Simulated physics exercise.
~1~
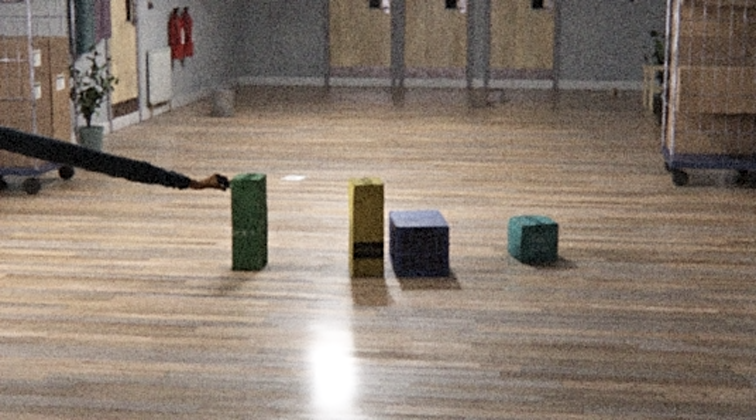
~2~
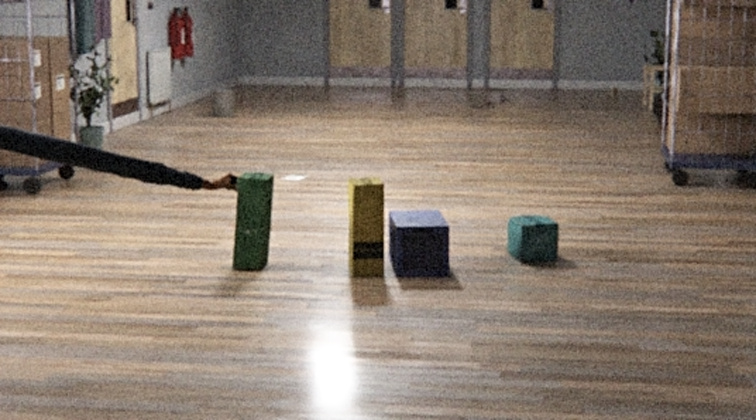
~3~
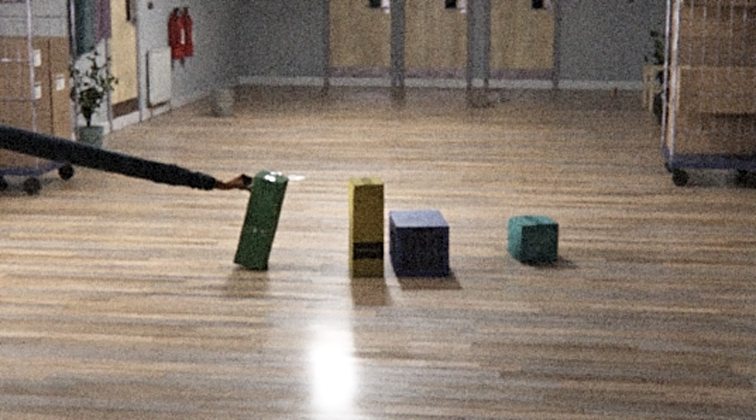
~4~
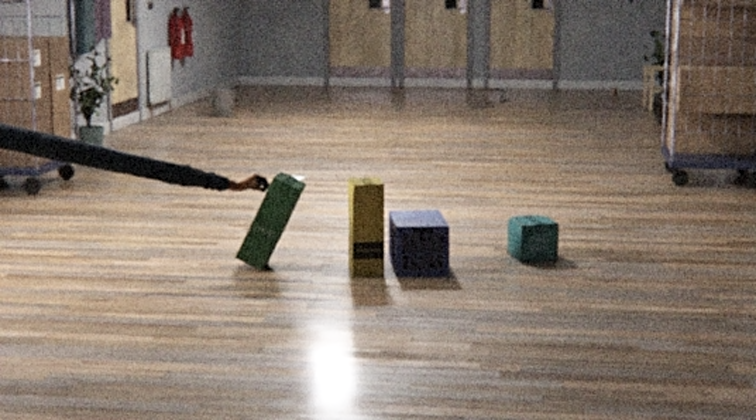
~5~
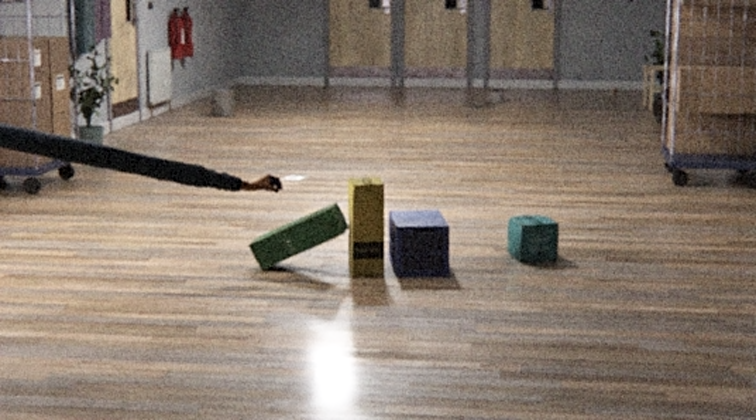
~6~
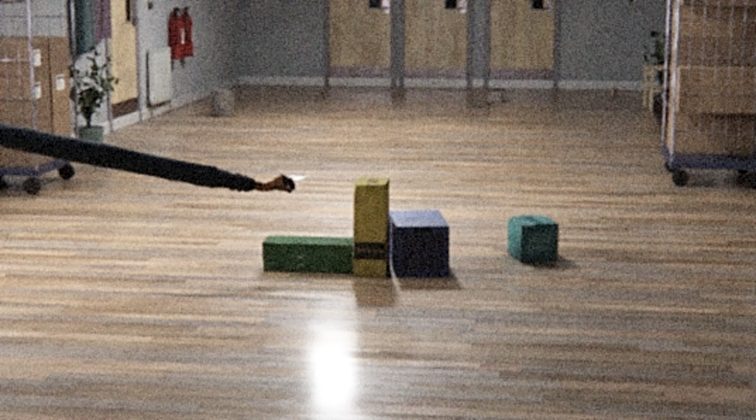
In this clip, an outstretched hand pushes the top of an upright green box to the right until it tips over against a yellow box and ends flat on the floor, while a blue crate and a turquoise parcel stay in place.
